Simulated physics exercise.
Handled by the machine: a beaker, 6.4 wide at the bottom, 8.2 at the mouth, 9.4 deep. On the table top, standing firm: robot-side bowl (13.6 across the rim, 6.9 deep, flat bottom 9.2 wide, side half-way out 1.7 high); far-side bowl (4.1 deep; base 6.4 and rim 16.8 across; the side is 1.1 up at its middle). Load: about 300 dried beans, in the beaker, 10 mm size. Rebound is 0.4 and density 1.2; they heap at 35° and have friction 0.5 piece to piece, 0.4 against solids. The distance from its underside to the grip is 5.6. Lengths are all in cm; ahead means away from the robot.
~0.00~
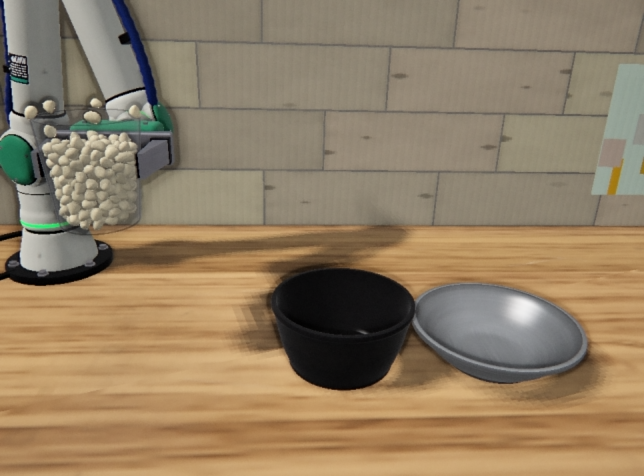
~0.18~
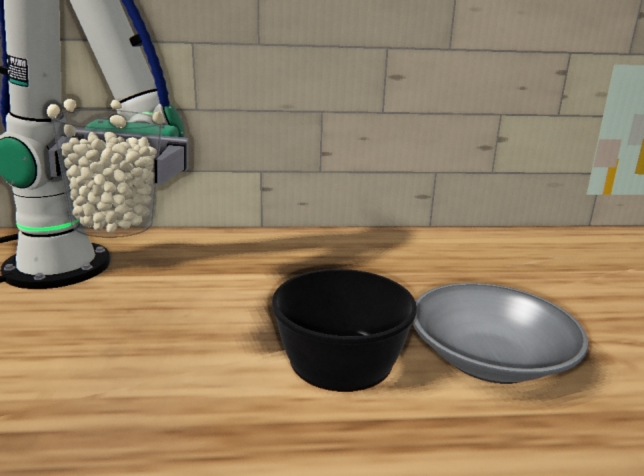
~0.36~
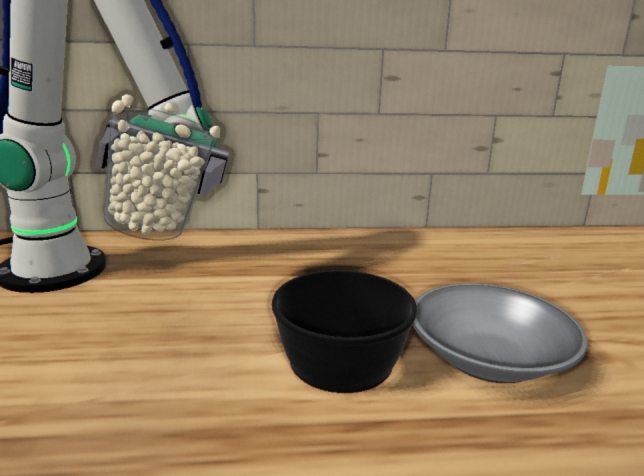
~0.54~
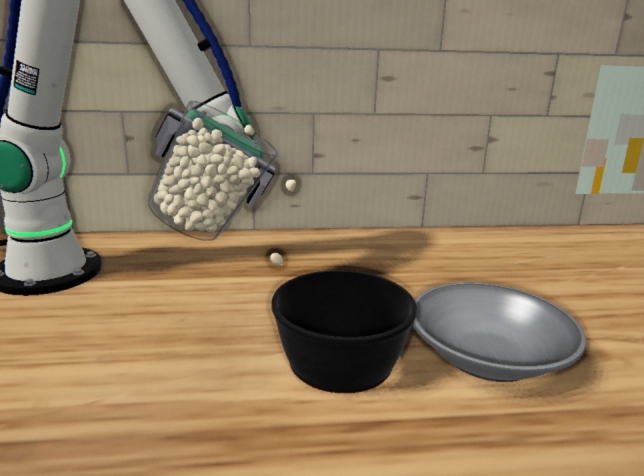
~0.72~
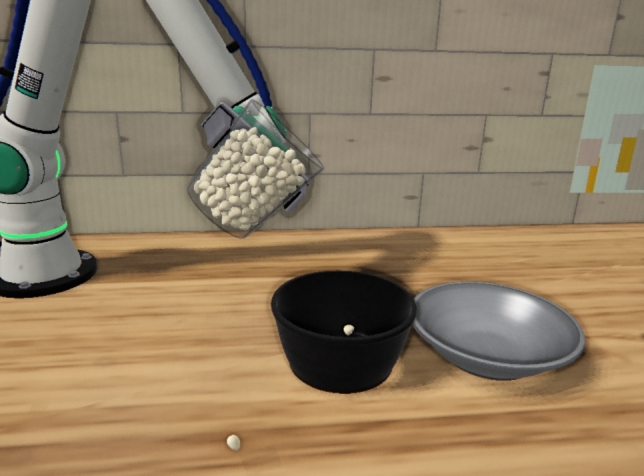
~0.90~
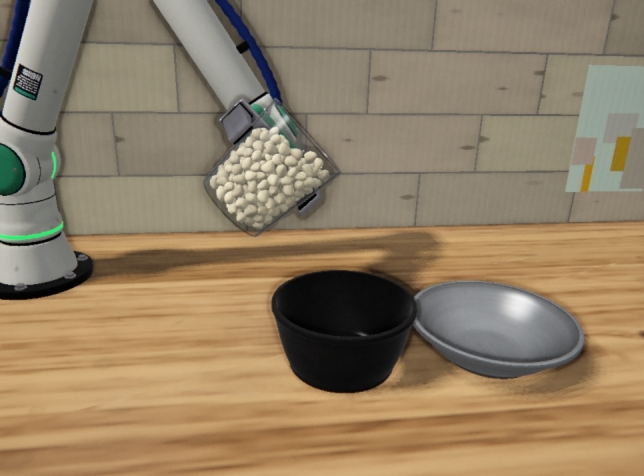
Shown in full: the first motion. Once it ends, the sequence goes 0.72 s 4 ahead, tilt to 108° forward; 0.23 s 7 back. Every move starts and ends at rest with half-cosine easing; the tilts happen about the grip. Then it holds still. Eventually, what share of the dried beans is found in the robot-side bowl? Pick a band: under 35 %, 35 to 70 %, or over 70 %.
Over 70 %.
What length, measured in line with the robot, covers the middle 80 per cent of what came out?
The stretch is some 8 cm.
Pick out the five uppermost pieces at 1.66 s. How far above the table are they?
Height: Some 22 cm.
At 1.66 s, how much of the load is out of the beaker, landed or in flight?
Roughly 30 per cent by then.
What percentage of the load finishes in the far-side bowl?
Estimate: Close to 0 %.
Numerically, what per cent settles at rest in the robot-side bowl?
Around 95 percent.
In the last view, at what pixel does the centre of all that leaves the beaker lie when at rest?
Centre estimate: Around (343, 345).
After 1.28 s, tilted 80° forward, highest piece 24 above the table; 300 in the beaker, 1 in the robot-side bowl, 1 on the table or floor.
After 1.66 s, tilted 108° forward, highest piece 23 above the table; 217 in the beaker, 63 in the robot-side bowl, 3 in the far-side bowl, 1 on the table or floor, 18 in flight or on a rim.
After 2.05 s, tilted 108° forward, highest piece 18 above the table; 271 in the robot-side bowl, 19 in the beaker, 5 in the far-side bowl, 3 on the table or floor, 4 in flight or on a rim.
After 3.10 s, tilted 108° forward, highest piece 4 above the table; 294 in the robot-side bowl, 5 in the far-side bowl, 3 on the table or floor.
At rest, 294 in the robot-side bowl, 5 in the far-side bowl, 3 on the table or floor. That is 97 % in the robot-side bowl.
